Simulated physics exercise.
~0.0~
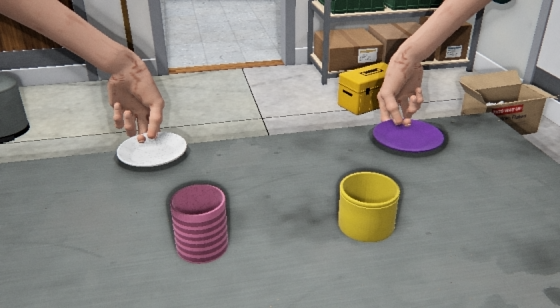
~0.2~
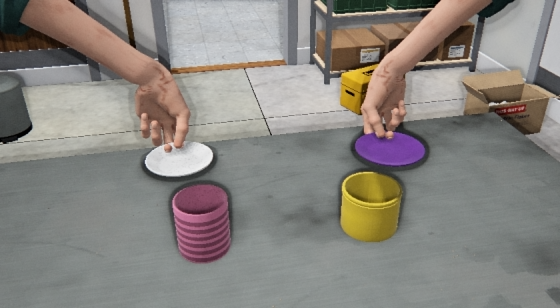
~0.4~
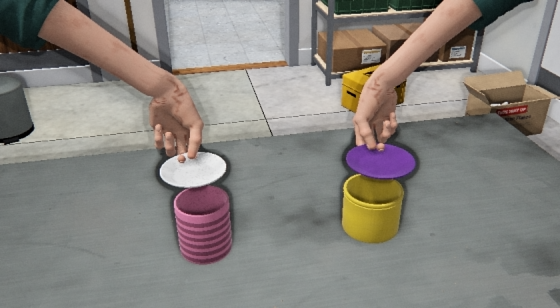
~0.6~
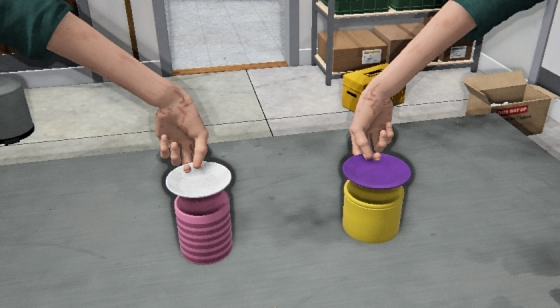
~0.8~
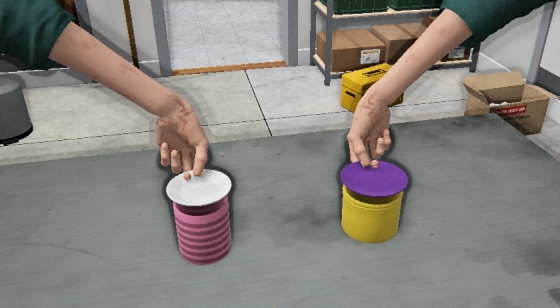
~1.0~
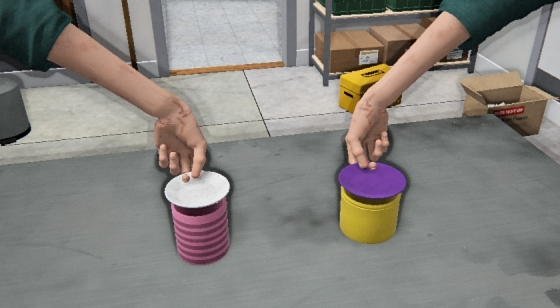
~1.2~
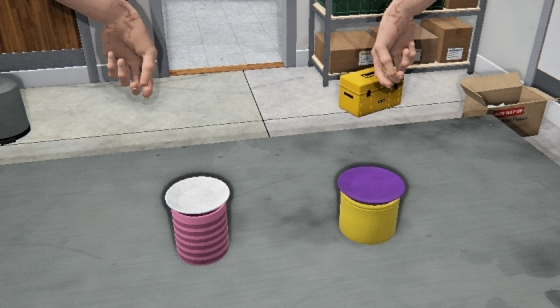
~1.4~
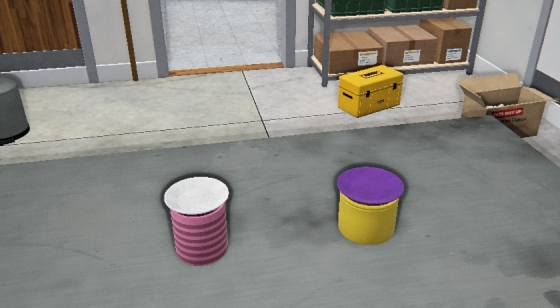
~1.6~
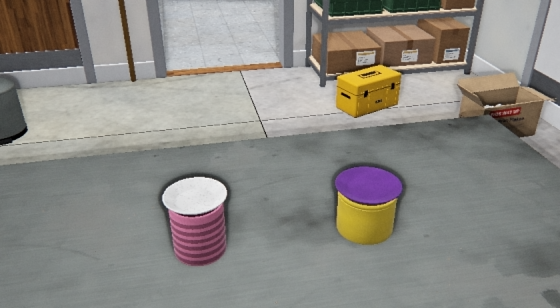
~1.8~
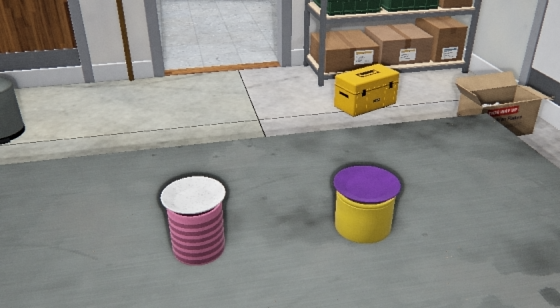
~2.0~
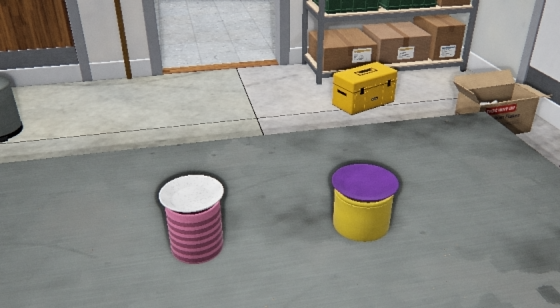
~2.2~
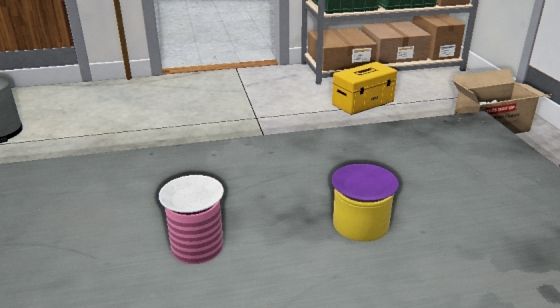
The footage shows two hands lowering a white disc onto a ribbed pink container on the left and a purple disc onto a yellow container on the right. The hands let go and withdraw, and both discs stay resting on the rims, covering the openings.
